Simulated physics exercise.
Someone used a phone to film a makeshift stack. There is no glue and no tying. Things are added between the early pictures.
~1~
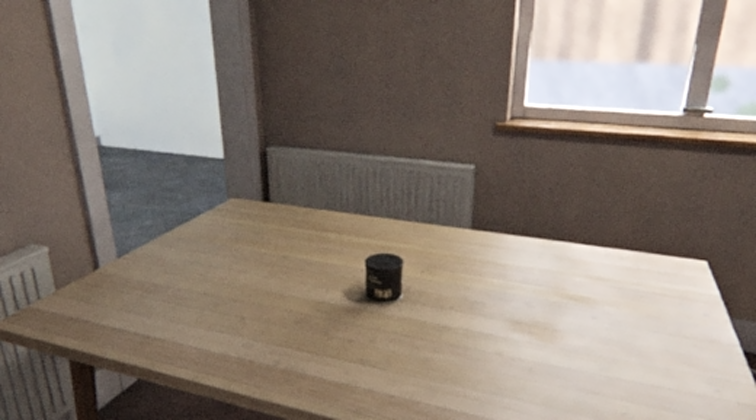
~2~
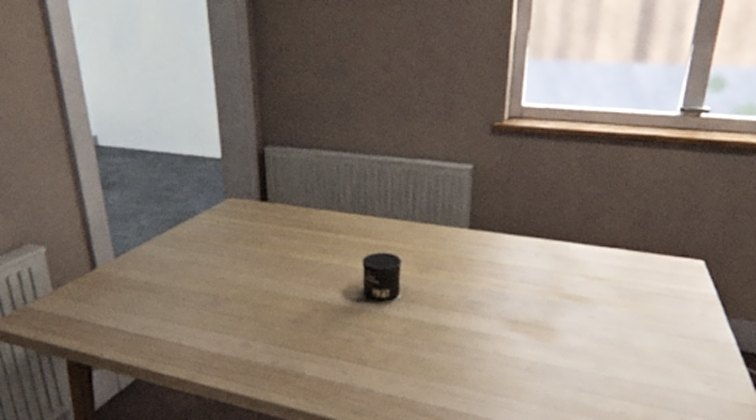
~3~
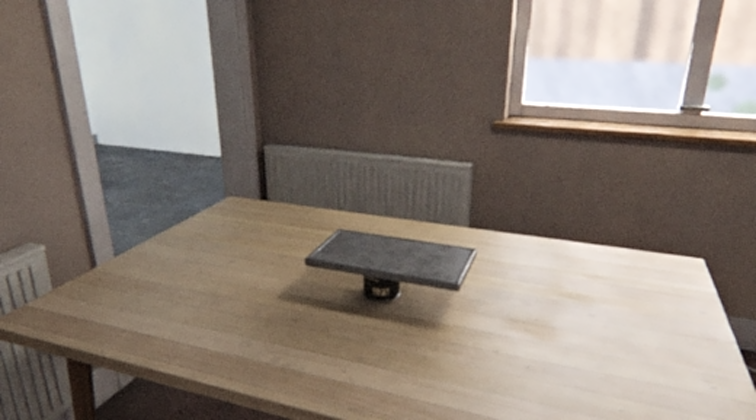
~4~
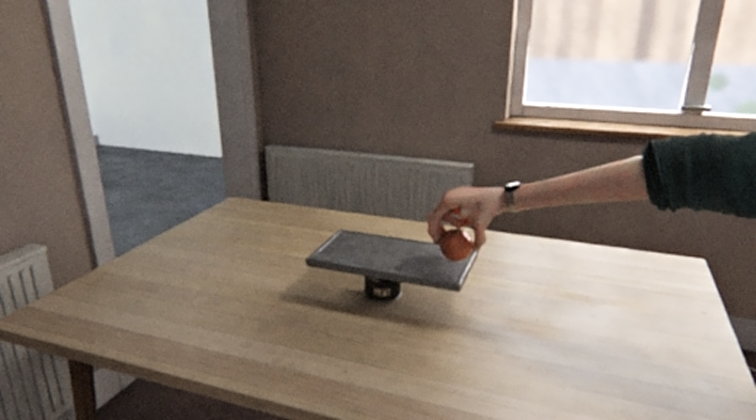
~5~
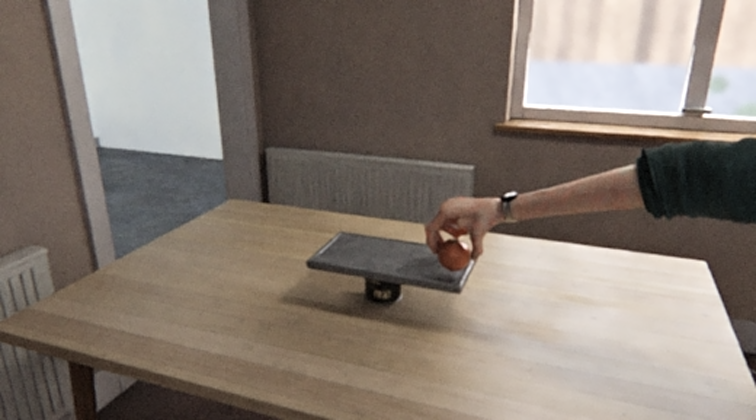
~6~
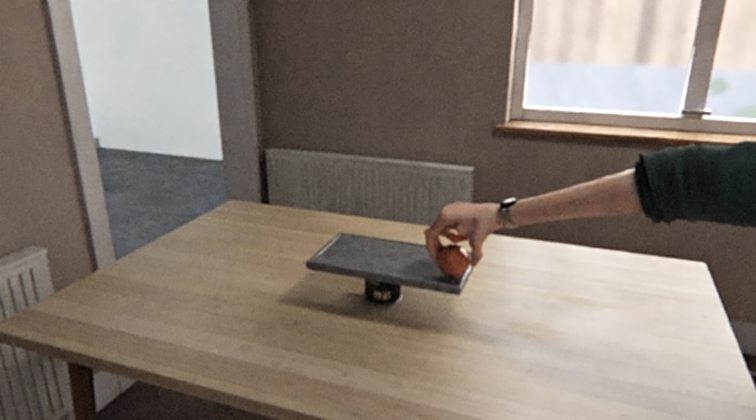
On a wooden table, a dark slab appears atop a black tin, and a hand lowers an orange tomato onto its right end.
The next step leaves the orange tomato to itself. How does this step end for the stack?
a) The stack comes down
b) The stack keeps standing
(a) The stack comes down.
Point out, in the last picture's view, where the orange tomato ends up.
Around (492, 314).
Then, 0.30 s later than the last frame, orange tomato now fallen; grey lid tilted by 31°.
Then, 0.50 s later than the last frame, grey lid tilted by 29°.
When it is over, fallen, orange tomato; moved from the start, grey lid; black tin as before. End places, in pixels of the last picture, orange tomato near (492, 315). The stack loses its balance.
